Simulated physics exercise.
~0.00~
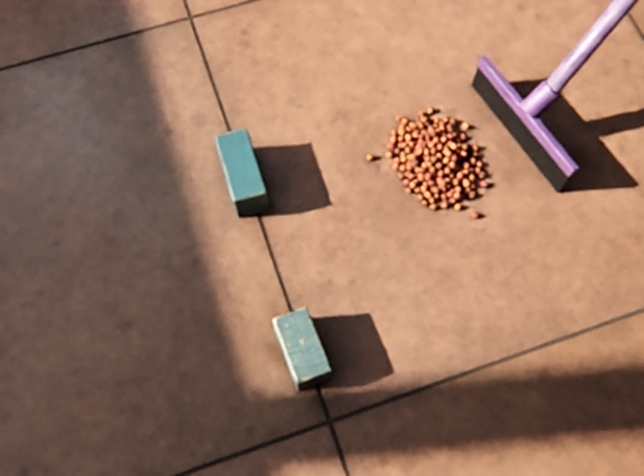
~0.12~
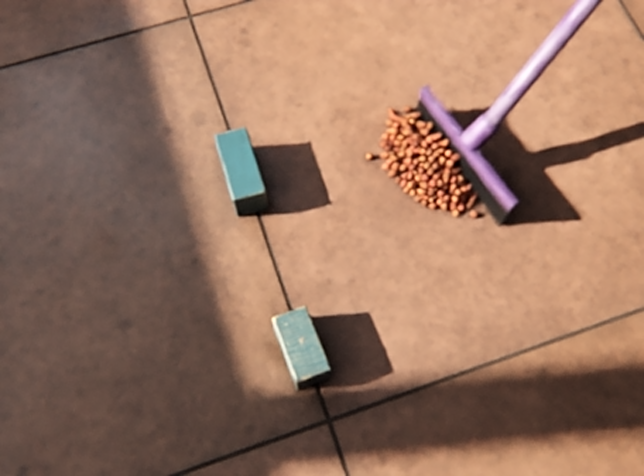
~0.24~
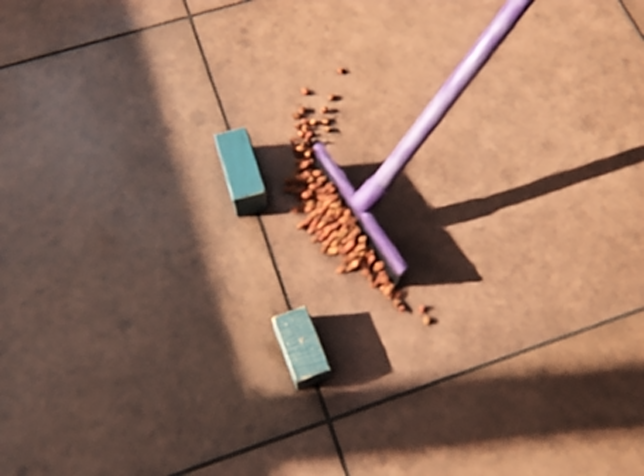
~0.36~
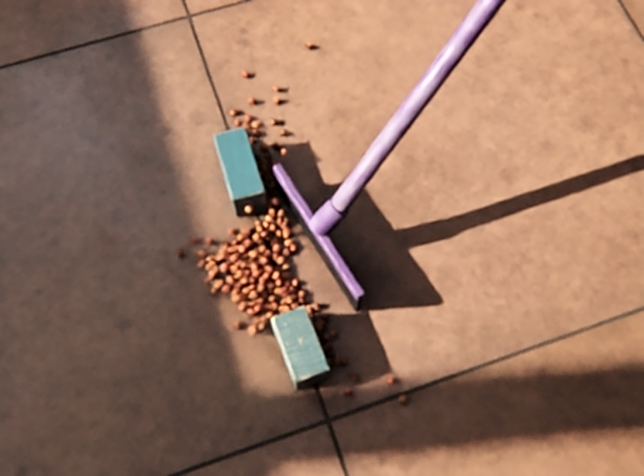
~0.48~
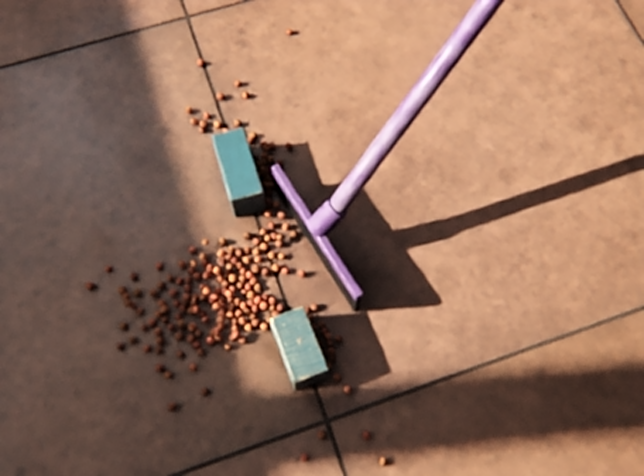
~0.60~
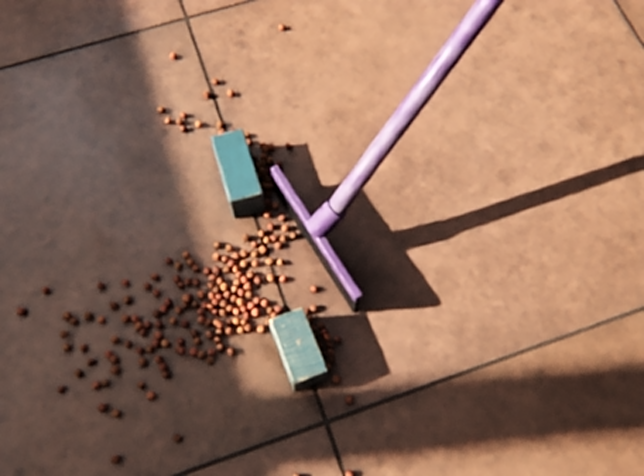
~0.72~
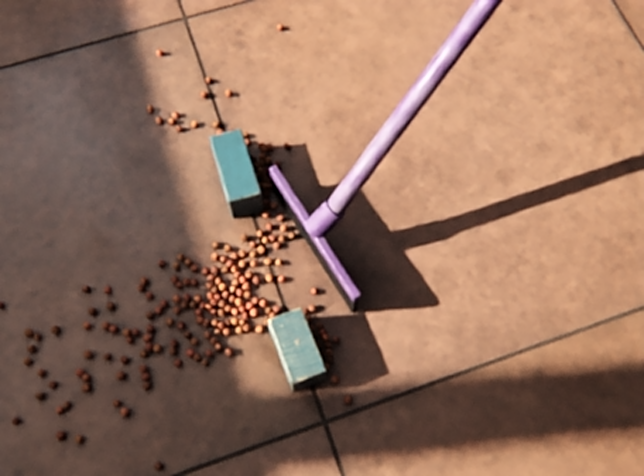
The clip opens on a loose heap of small reddish-brown pellets on a tiled floor, with a purple-handled squeegee to its right and two teal blocks standing apart to its left. The squeegee moves left and down into the heap, pushing it toward the blocks and spreading it into a long band along the blade. The blade stops just short of the blocks as pellets pour through the gap, while a few slip around the outer ends. The freed pellets roll on and scatter into the shadow at left. Finally, most lie in or beyond the gap, with some still held before the blocks.
